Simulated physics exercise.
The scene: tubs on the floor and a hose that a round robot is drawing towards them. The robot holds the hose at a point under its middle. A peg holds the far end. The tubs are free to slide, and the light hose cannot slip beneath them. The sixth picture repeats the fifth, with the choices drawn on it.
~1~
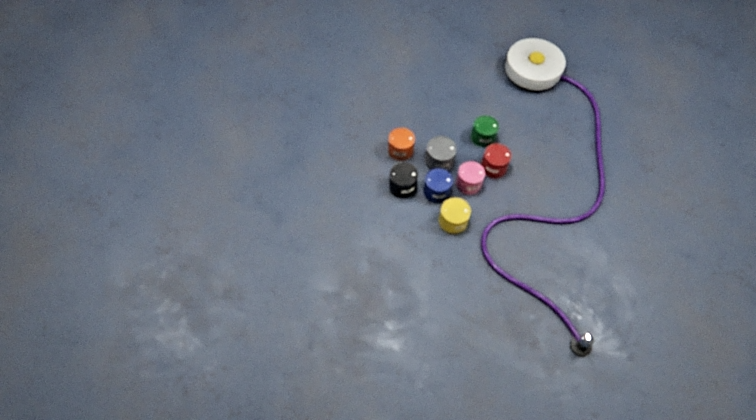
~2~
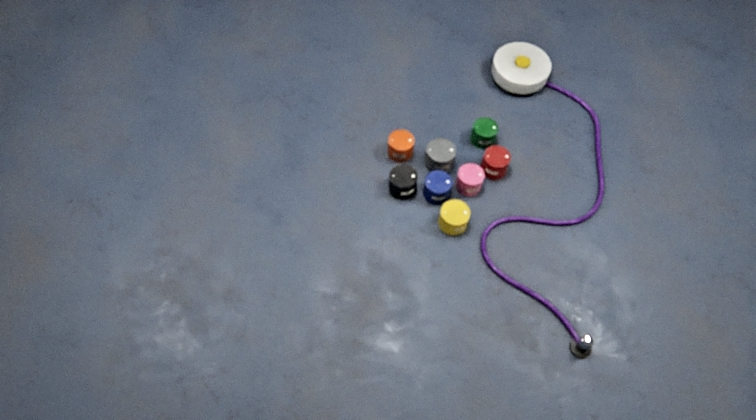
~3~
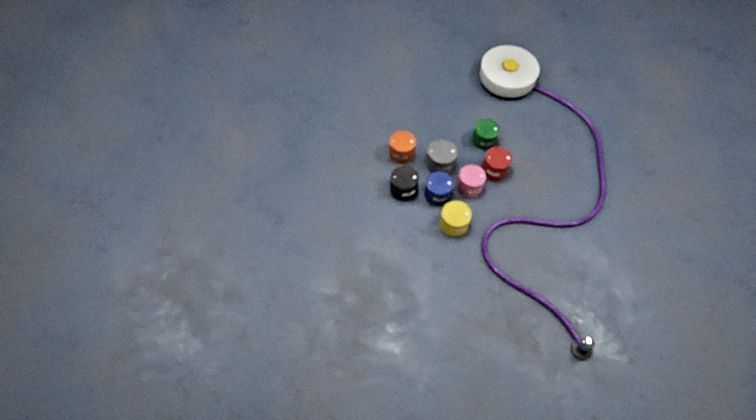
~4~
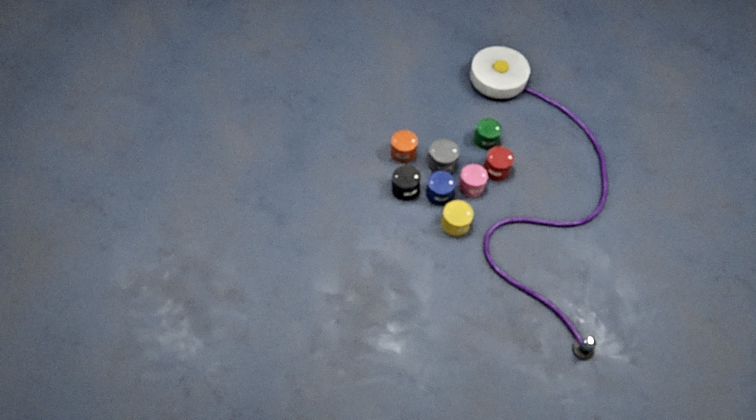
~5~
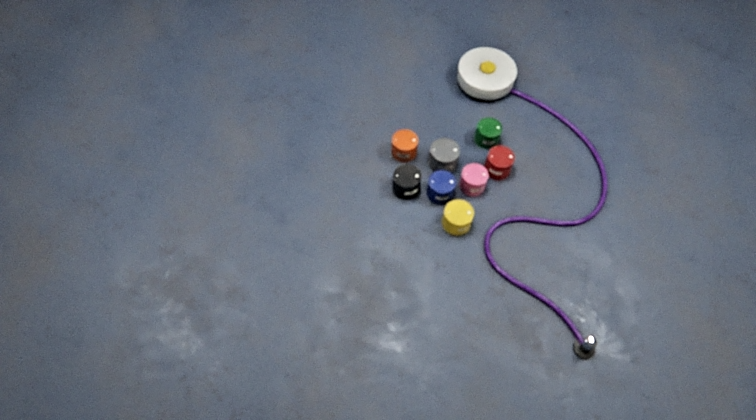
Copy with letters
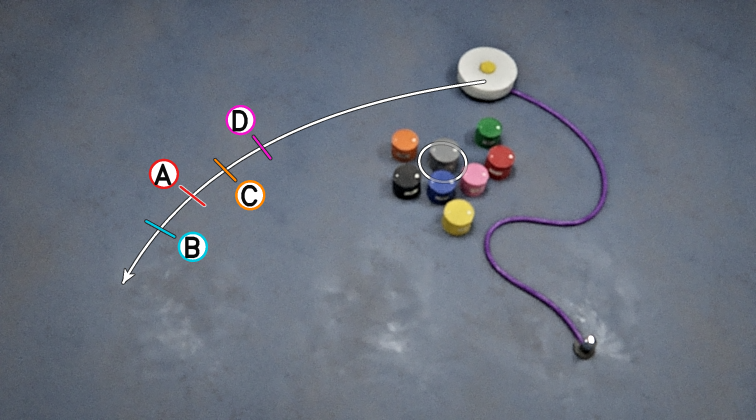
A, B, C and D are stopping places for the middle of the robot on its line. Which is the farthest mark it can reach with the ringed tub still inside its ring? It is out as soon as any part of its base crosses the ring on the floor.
It should halt at C.
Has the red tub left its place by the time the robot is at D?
No.
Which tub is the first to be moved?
The green tub.
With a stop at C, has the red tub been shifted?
Yes.
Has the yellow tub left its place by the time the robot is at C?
No.
On the marked copy, A at (192, 196); B at (160, 229); C at (225, 170); D at (262, 147); the ring at (443, 162); the route from (485, 82) via (286, 135) to (123, 283).
With C. Early on, robot (392, 92); grey tub (444, 156).
Further on, robot (301, 122); grey tub (444, 156).
At the end, robot (223, 164); grey tub (443, 156); orange tub (404, 150); pink tub (468, 184); green tub (470, 160); red tub (491, 174); the grey tub is still in its ring.
As for the rest, A drags the ringed tub to (431, 170); B drags the ringed tub to (416, 189); D is safe but short.
